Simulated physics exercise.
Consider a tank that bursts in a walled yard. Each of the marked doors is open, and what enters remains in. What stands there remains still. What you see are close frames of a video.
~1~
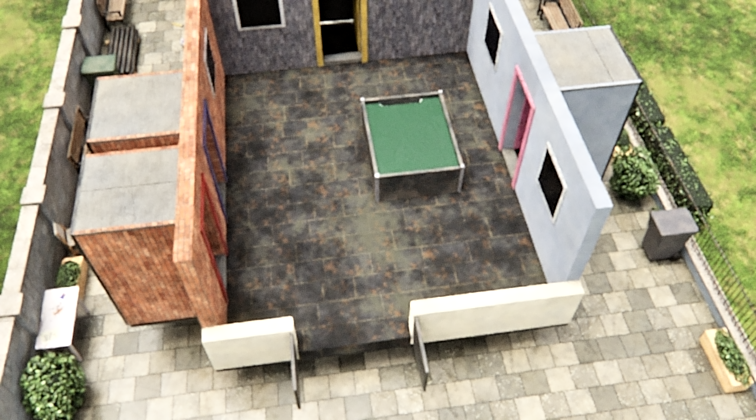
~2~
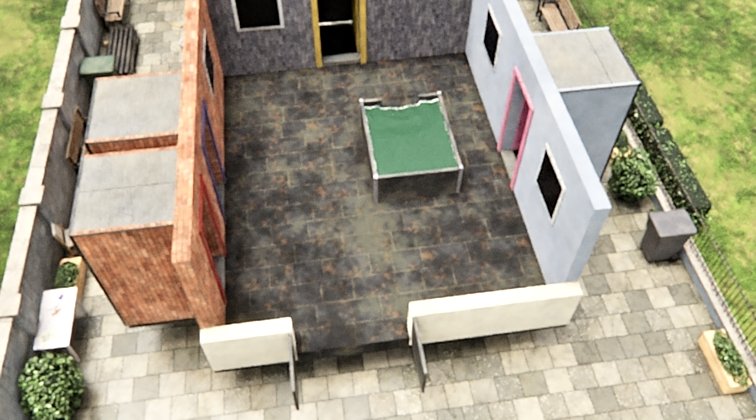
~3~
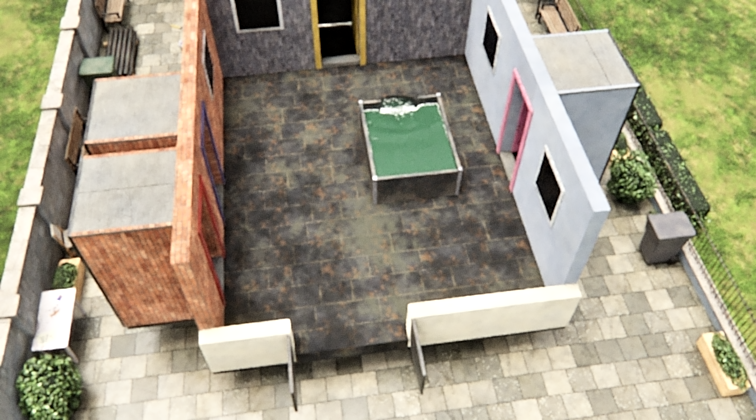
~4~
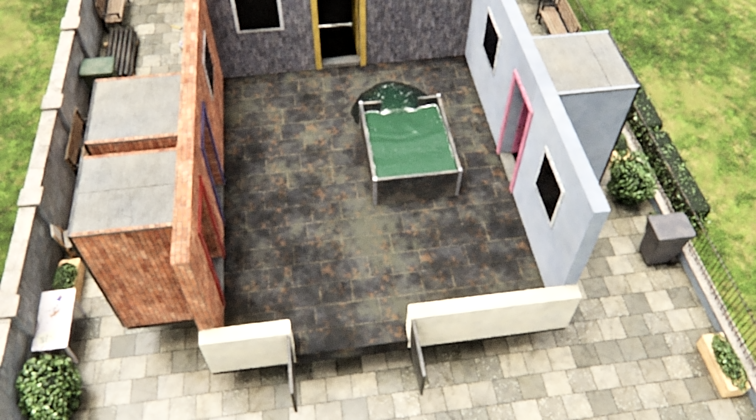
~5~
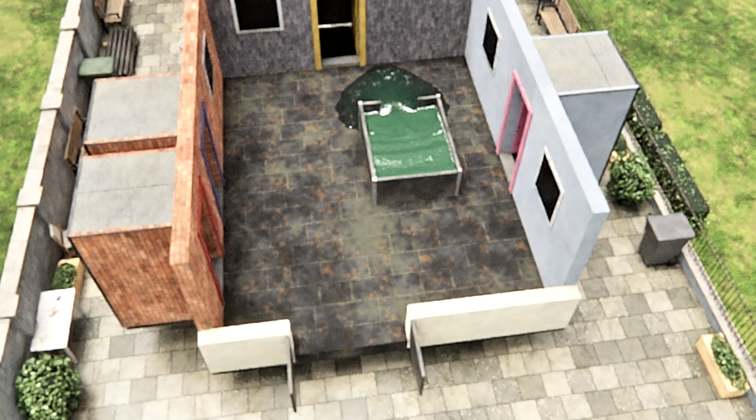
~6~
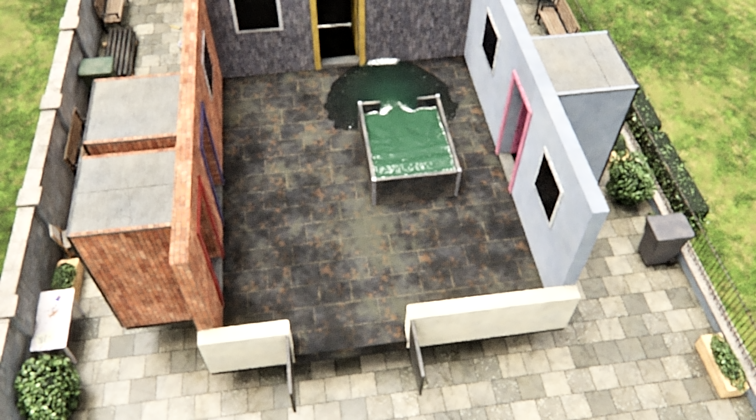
Green water in a raised tank sloshes, then pours out the far side and spreads across the dark floor.
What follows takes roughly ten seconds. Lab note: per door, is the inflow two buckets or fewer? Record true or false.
Red door true; blue door true; pink door true; yellow door false.
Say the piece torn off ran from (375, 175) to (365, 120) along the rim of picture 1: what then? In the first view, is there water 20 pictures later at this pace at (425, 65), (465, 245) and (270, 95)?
Taking the points in order: Unwetted, unwetted and swamped.
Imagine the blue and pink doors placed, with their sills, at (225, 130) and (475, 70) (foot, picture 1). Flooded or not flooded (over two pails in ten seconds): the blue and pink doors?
Check: Blue one comes out above / pink one comes out above.
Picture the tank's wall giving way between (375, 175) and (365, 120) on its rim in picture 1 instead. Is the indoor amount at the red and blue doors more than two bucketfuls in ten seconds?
Check - red: Comes out above; blue: Comes out above.
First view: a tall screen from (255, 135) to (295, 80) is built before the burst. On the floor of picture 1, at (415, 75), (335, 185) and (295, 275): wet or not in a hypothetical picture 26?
Taking the points in the order given, they are inundated, high and dry and high and dry.
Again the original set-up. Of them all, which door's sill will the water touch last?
My answer: The red one.
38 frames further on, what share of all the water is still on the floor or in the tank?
I'd put it at about 94 per cent.
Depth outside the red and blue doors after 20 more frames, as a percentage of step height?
I'd put the first at close to 0 per cent and the second at close to 0 per cent.
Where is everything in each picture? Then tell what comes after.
The first frame shows still water in the water tank at (410, 135).
In the second frame, the front is at a hidden place, out from the gap on the water tank's far side.
In the third frame, water pours out on the water tank's far side and has run to a hidden place.
In the fourth frame, water pours out on the water tank's far side and has run to (381, 86).
In the fifth frame, water pours out on the water tank's far side and has run to (382, 67).
In the sixth frame, water pours out on the water tank's far side and has run to (357, 65).
A moment on, water covers 20 % of the floor; the red door not reached, the blue door not reached, the pink door not reached, the yellow door under two buckets in.
Next, water covers 20 % of the floor; the red door not reached, the blue door not reached, the pink door not reached, the yellow door over two buckets in.
Then, water covers 35 % of the floor; the red door not reached, the blue door not reached, the pink door wet at the sill, nothing in, the yellow door far over two buckets in.
Later, water covers 65 % of the floor; the red door wet at the sill, nothing in, the blue door wet at the sill, nothing in, the pink door wet at the sill, nothing in, the yellow door far over two buckets in.
In the end, water covers 90 % of the floor; the red door wet at the sill, nothing in, the blue door wet at the sill, nothing in, the pink door wet at the sill, nothing in, the yellow door far over two buckets in.
